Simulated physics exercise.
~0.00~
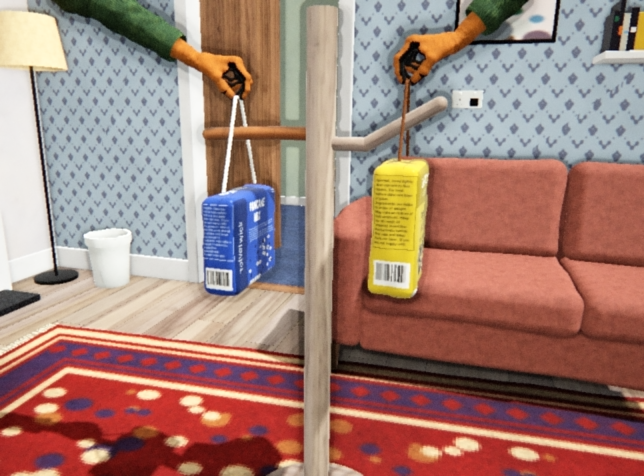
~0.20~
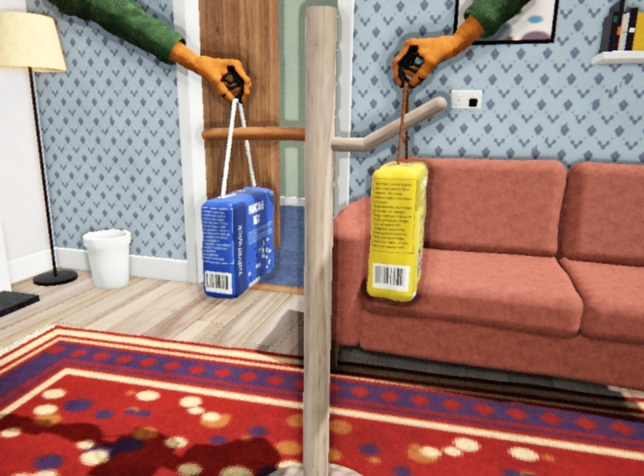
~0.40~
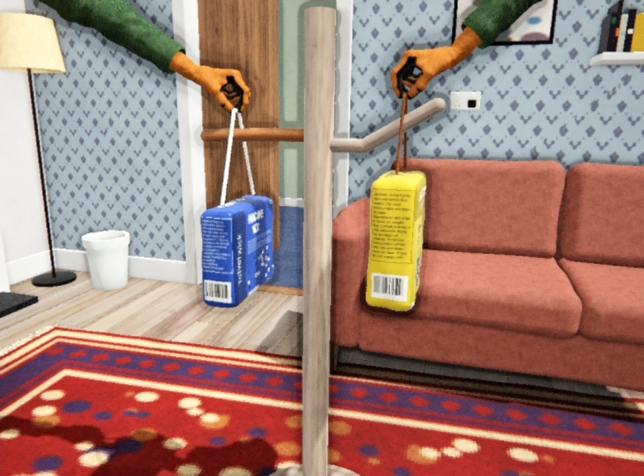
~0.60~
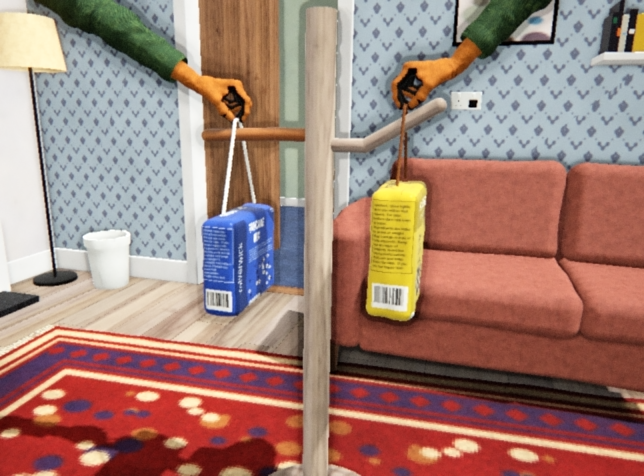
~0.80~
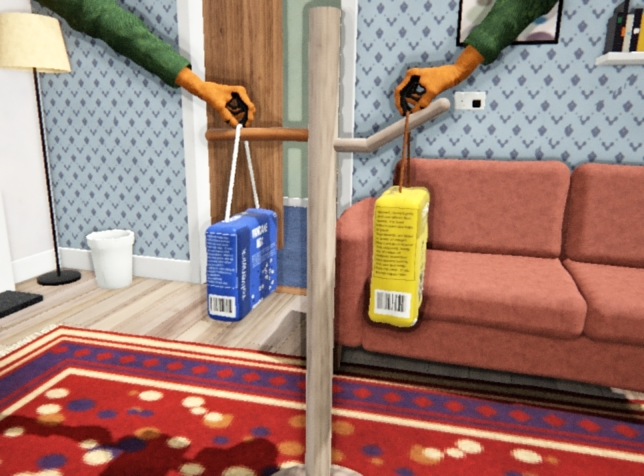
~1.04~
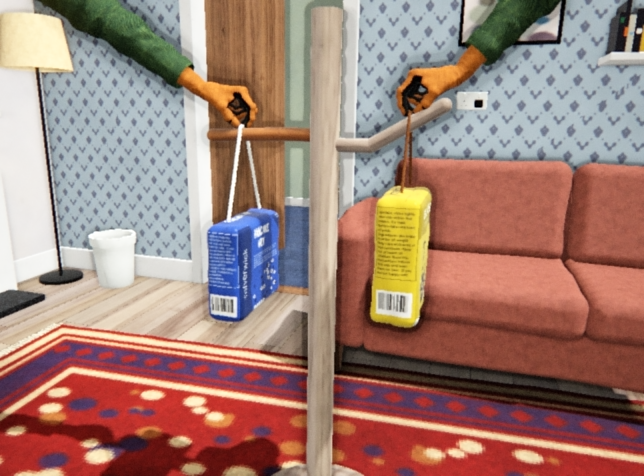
Two gloved hands slowly lower a blue bag and a yellow sack beside a wooden stand.
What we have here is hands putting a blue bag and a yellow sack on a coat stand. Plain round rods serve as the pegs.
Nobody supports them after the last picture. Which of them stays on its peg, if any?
As I see it, the blue bag remains hung; the yellow sack remains hung.
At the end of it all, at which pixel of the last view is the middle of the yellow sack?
(339, 269).
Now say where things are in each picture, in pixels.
The first picture shows blue bag (241, 237); yellow sack (400, 224); left peg tip (209, 134); right peg tip (440, 104).
The second picture shows blue bag (241, 239); yellow sack (399, 228).
The third picture shows blue bag (240, 248); yellow sack (398, 237).
The fourth picture shows blue bag (241, 257); yellow sack (398, 246).
The fifth picture shows blue bag (244, 262); yellow sack (401, 252).
The sixth picture shows blue bag (246, 262); yellow sack (403, 253); left peg tip (213, 135), about level; right peg tip (445, 106), pointing up.
After 1.26 s, blue bag still up near (246, 263); yellow sack still up near (392, 270).
After 1.50 s, blue bag still up near (245, 263); yellow sack still up near (349, 269).
In the end, blue bag still up near (244, 264); yellow sack still up near (339, 269). The blue bag stays hanging and the yellow sack holds on.
